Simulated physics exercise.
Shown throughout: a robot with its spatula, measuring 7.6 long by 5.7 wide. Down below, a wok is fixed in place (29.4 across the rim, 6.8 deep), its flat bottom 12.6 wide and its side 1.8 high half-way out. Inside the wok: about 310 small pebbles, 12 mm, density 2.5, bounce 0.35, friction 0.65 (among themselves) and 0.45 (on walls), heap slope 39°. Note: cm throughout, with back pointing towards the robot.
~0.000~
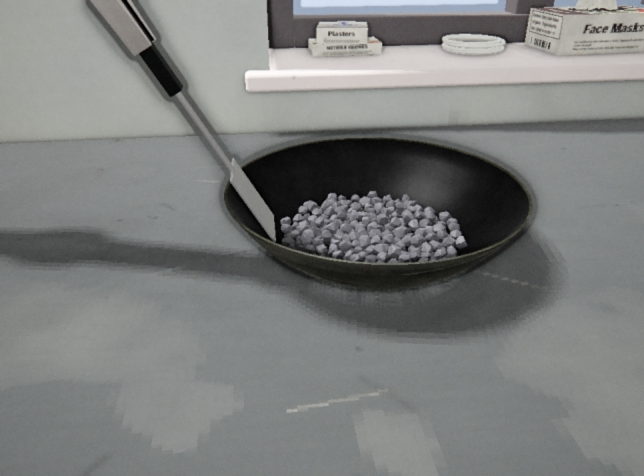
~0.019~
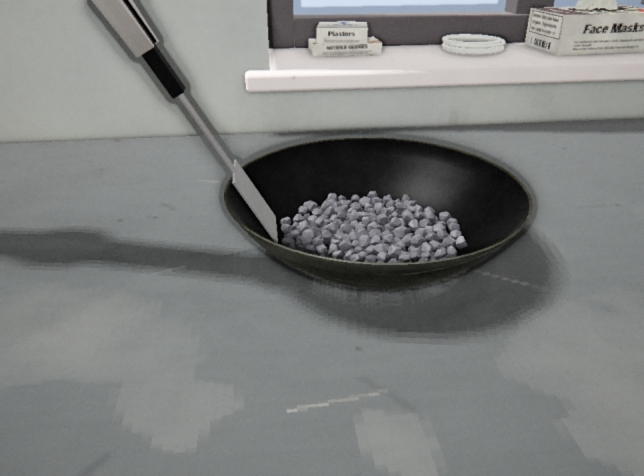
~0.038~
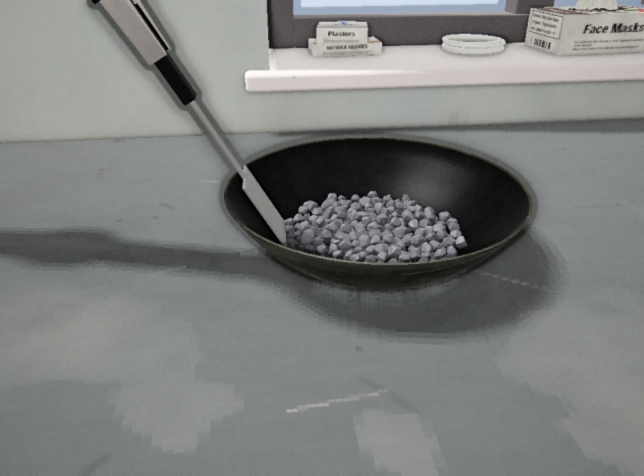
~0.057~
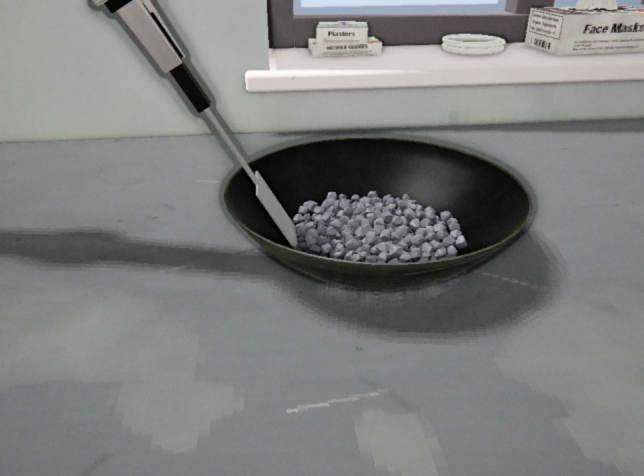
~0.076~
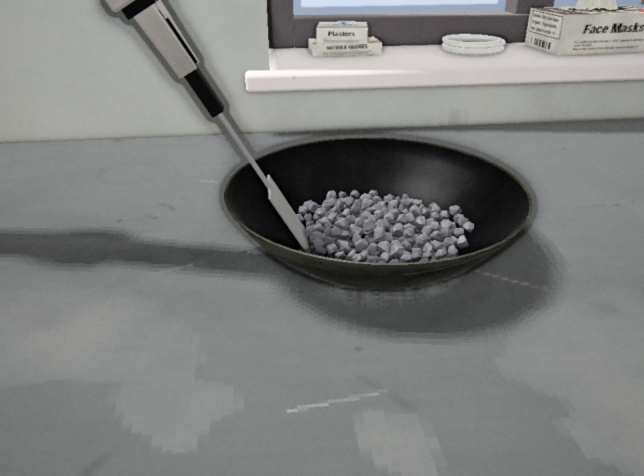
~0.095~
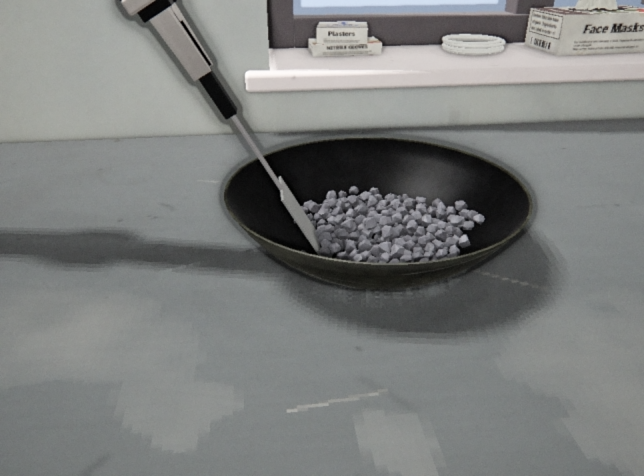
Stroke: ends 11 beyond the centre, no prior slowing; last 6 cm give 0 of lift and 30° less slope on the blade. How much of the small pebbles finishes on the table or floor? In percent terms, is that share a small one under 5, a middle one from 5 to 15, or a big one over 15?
A middle one.
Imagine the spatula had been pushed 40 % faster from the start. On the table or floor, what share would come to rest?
Then around 15 percent would finish on the table or floor.
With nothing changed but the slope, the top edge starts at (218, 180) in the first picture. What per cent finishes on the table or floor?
About 10%.
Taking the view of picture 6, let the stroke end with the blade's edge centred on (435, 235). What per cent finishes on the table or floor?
Estimate: Approx. 0 %.
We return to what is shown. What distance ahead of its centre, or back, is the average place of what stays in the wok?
Ahead, by around 4.5 cm.
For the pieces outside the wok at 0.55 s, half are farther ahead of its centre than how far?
Roughly 20 centimetres ahead.
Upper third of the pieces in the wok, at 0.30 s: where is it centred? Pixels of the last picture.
I'd say close to (469, 202).
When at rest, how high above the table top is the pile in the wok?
About 8.0 cm.
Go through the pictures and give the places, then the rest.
Spatula top edge at (232, 169), sloping 61°; upper third of the load around (370, 229), from x 285 to 460, top at y 195; 310 in the wok, in the first picture.
Spatula top edge at (234, 170), sloping 61°; upper third of the load around (370, 229), from x 285 to 460, top at y 195, in the second picture.
Spatula top edge at (244, 176), sloping 61°; upper third of the load around (370, 229), from x 290 to 460, top at y 195, in the third picture.
Spatula top edge at (257, 182), sloping 61°; upper third of the load around (372, 225), from x 300 to 460, top at y 195, in the fourth picture.
Spatula top edge at (269, 186), sloping 61°; upper third of the load around (385, 224), from x 300 to 470, top at y 195, in the fifth picture.
Spatula top edge at (281, 188), sloping 61°; upper third of the load around (394, 222), from x 300 to 480, top at y 190; 310 in the wok, in the sixth picture.
After 0.20 s, sloping 61°, highest piece 6 above the table; 310 in the wok.
After 0.30 s, sloping 53°, highest piece 8 above the table; 310 in the wok.
After 0.55 s, sloping 31°, highest piece 8 above the table; 284 in the wok, 25 on the table or floor, 1 on the blade or in flight.
After 1.60 s, sloping 31°, highest piece 8 above the table; 284 in the wok, 26 on the table or floor.
At rest, 284 in the wok, 26 on the table or floor. That is 8 % on the table or floor.
